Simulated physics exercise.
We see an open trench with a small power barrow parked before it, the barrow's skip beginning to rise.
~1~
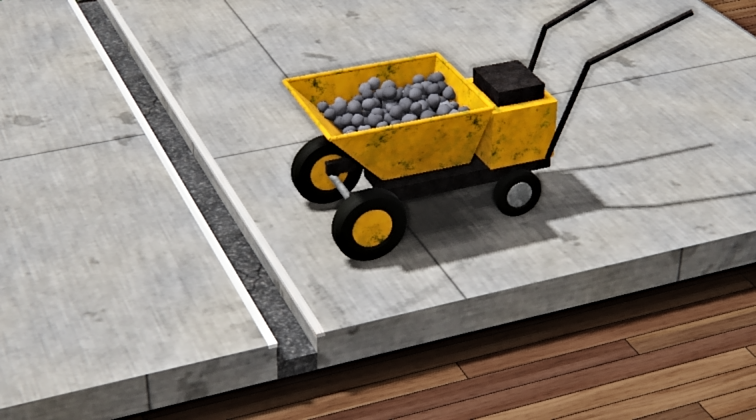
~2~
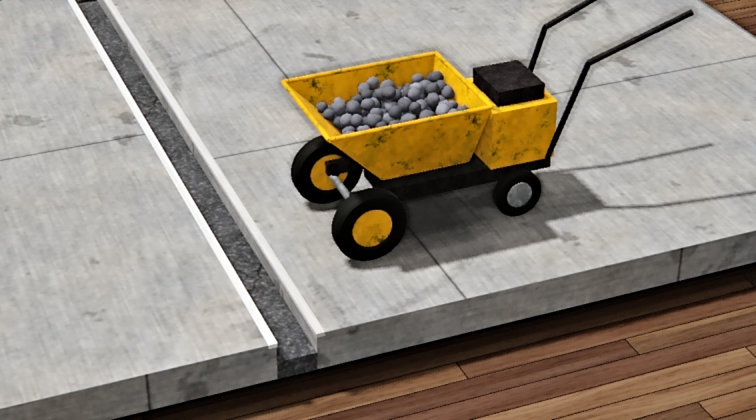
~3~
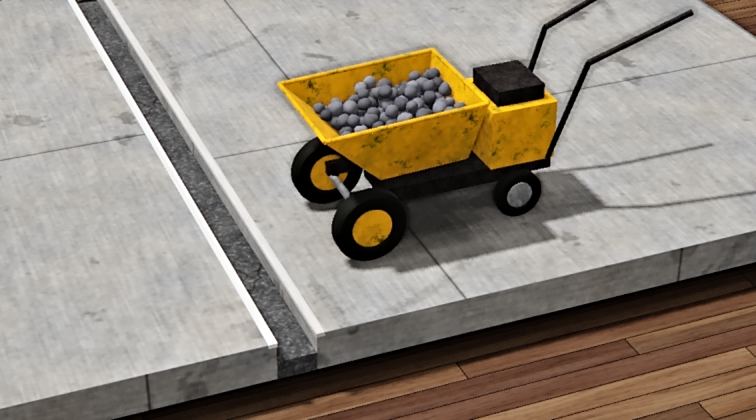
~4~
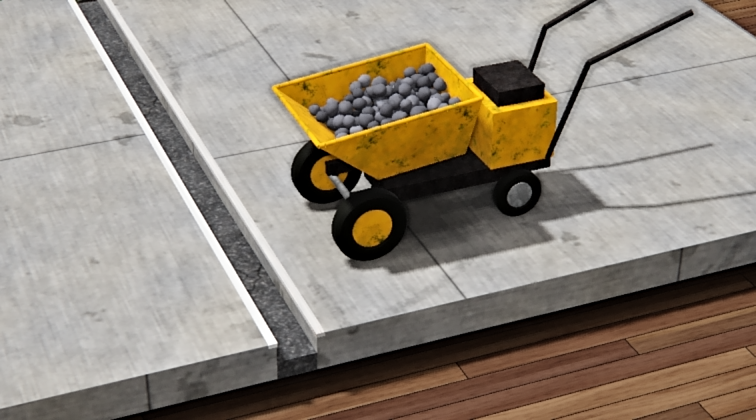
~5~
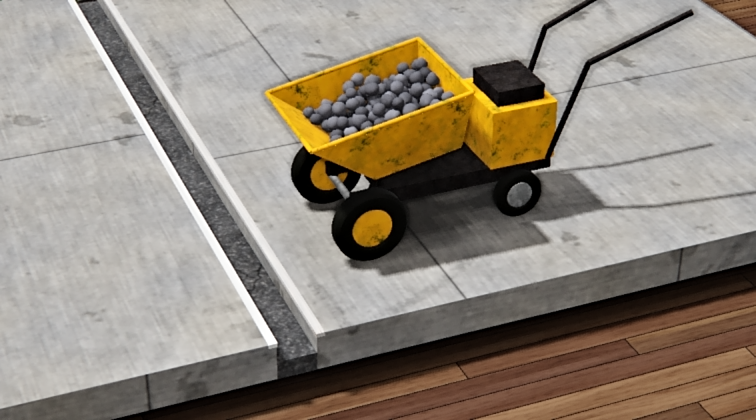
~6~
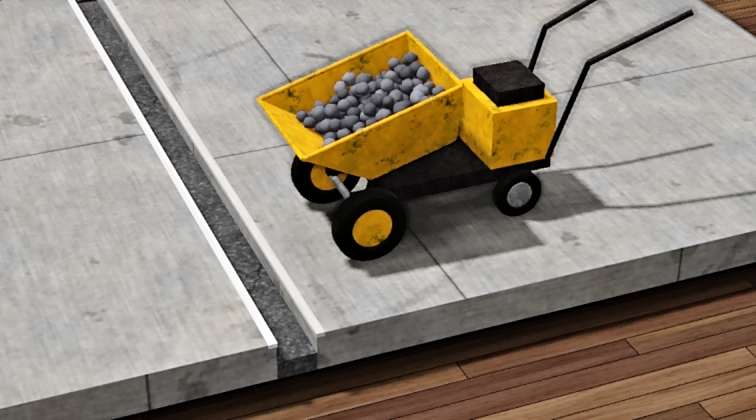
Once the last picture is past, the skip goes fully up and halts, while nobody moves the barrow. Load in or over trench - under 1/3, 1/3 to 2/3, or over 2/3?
Fraction in: Below one third.
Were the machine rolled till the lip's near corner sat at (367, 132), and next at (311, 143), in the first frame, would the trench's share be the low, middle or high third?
One to two thirds; under a third.
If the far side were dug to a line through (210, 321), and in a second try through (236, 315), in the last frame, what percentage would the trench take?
In order: 70 per cent, then 40 per cent.
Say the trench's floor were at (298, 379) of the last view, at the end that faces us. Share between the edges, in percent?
30 %.
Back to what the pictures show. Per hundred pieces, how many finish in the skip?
Around 20 in a hundred.
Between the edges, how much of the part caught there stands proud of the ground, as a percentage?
25 %.
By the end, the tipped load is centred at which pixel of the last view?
I'd say the middle ends up at about (190, 256).
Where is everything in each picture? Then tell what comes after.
In the first picture, lip of the skip near (331, 139), level; top of the load near (407, 105), round cobbles; first edge of the trench near (300, 300); far edge near (254, 311), the trench under half as wide as the skip, and about half as deep as wide.
In the second picture, lip of the skip near (329, 140), level; top of the load near (406, 104).
In the third picture, lip of the skip near (325, 142), tipped barely; top of the load near (415, 98).
In the fourth picture, lip of the skip near (319, 146), tipped a little; top of the load near (410, 95).
In the fifth picture, lip of the skip near (312, 152), tipped a little; top of the load near (402, 92).
In the sixth picture, lip of the skip near (303, 159), tipped clearly; top of the load near (409, 86); first edge of the trench near (300, 300); far edge near (254, 311).
Shortly afterwards, skip tipped steeply; the whole lot in the skip.
Next, skip tipped right over; the bulk in the skip; only a few in or heaped over the trench; near a quarter beyond it; only a few falling.
Some moments later, skip tipped right over; near a quarter in the skip; near a quarter in or heaped over the trench; near two thirds beyond it.
In the end, skip tipped right over; near a quarter in the skip; near a quarter in or heaped over the trench; near two thirds beyond it.
